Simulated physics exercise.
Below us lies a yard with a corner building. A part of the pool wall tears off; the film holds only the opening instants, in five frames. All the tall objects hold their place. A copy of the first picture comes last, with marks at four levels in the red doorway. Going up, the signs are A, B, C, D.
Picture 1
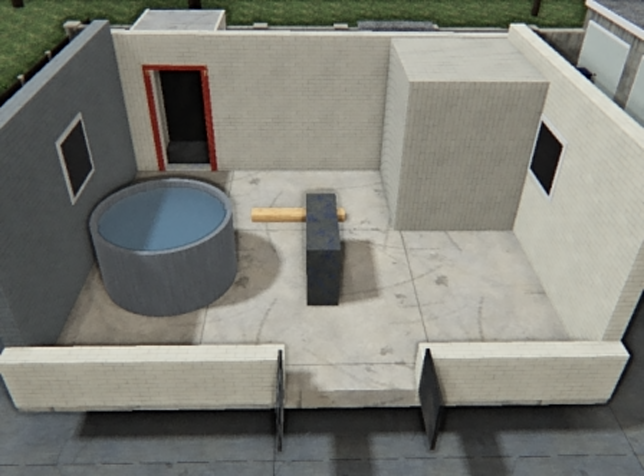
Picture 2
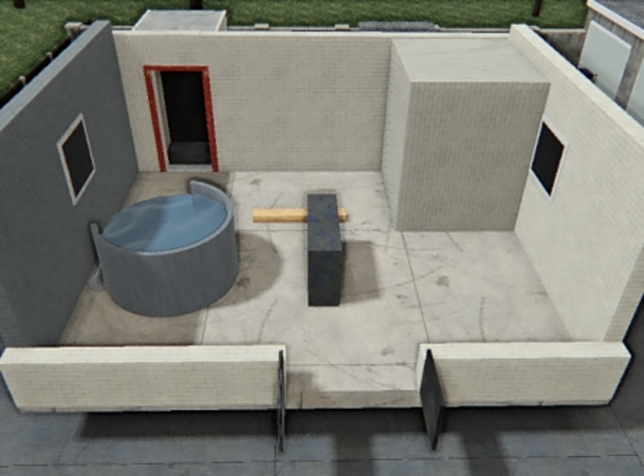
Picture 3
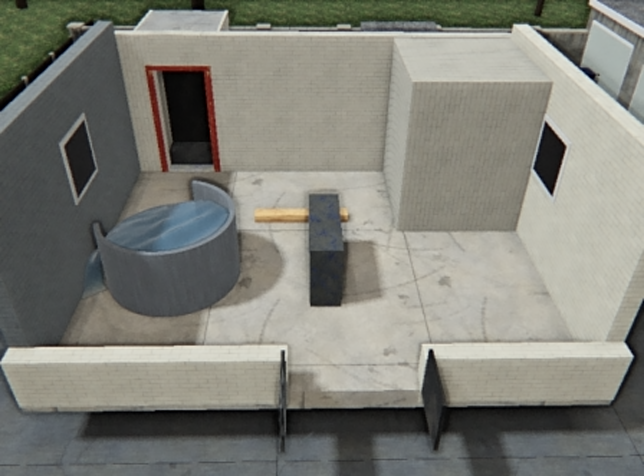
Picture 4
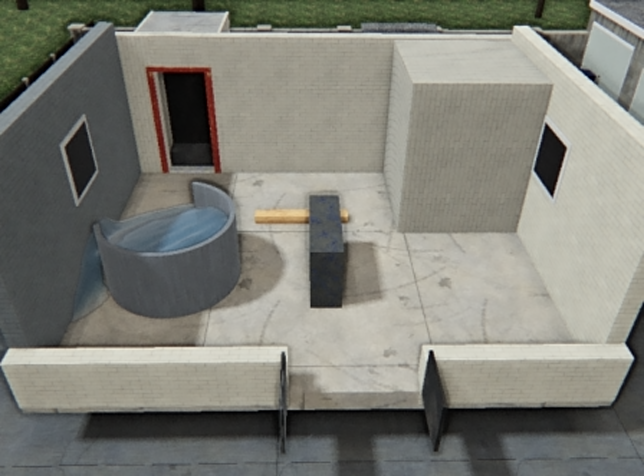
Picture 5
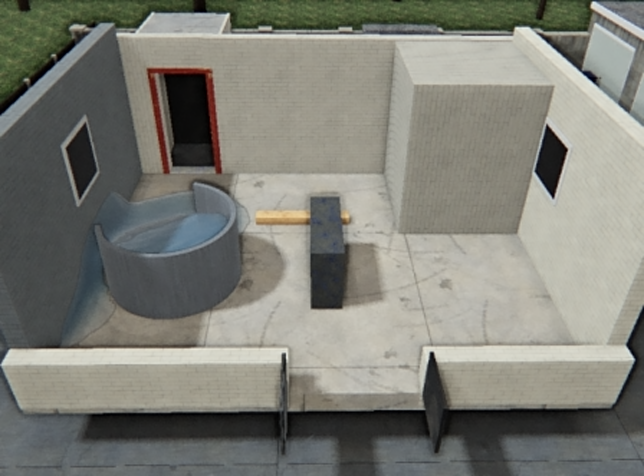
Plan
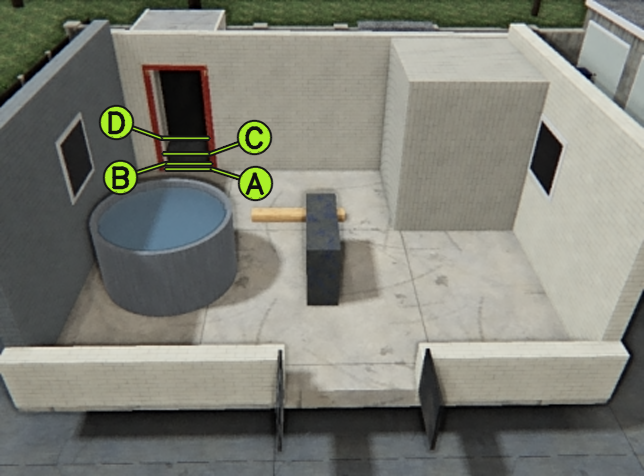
In a walled yard with a red-framed doorway and a dark block across a wooden beam, a round grey pool sits full of still water. Its rim opens at the back left, and water pours out, spreading across the floor beside the left wall as the level inside drops.
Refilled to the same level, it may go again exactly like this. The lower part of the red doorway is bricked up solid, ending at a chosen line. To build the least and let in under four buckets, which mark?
It is D.
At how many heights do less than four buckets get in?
One.
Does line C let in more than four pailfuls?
Yes, that goes wrong.
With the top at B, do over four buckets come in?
Yes, it does.
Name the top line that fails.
It is C.
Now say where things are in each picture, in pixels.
The first frame shows water in the pool at rest, its middle at (163, 218); foot of the red doorway at (189, 171); open gate at (352, 341).
In the second frame, 2 % of the ground under water, visible out to (94, 286).
In the third frame, 5 % of the ground under water, visible out to (83, 293).
In the fourth frame, 8 % of the ground under water, visible out to (73, 317).
In the fifth frame, 14 % of the ground under water, visible out to (193, 192).
In lime, A at (188, 169); B at (188, 163); C at (186, 153); D at (184, 138); from the bottom up A, B, C, D.
For line A, dozens of bucketfuls pour in.
For line B, dozens of bucketfuls pour in.
For line C, about 13 bucketfuls get in.
For line D, a splash gets over, under a bucket.
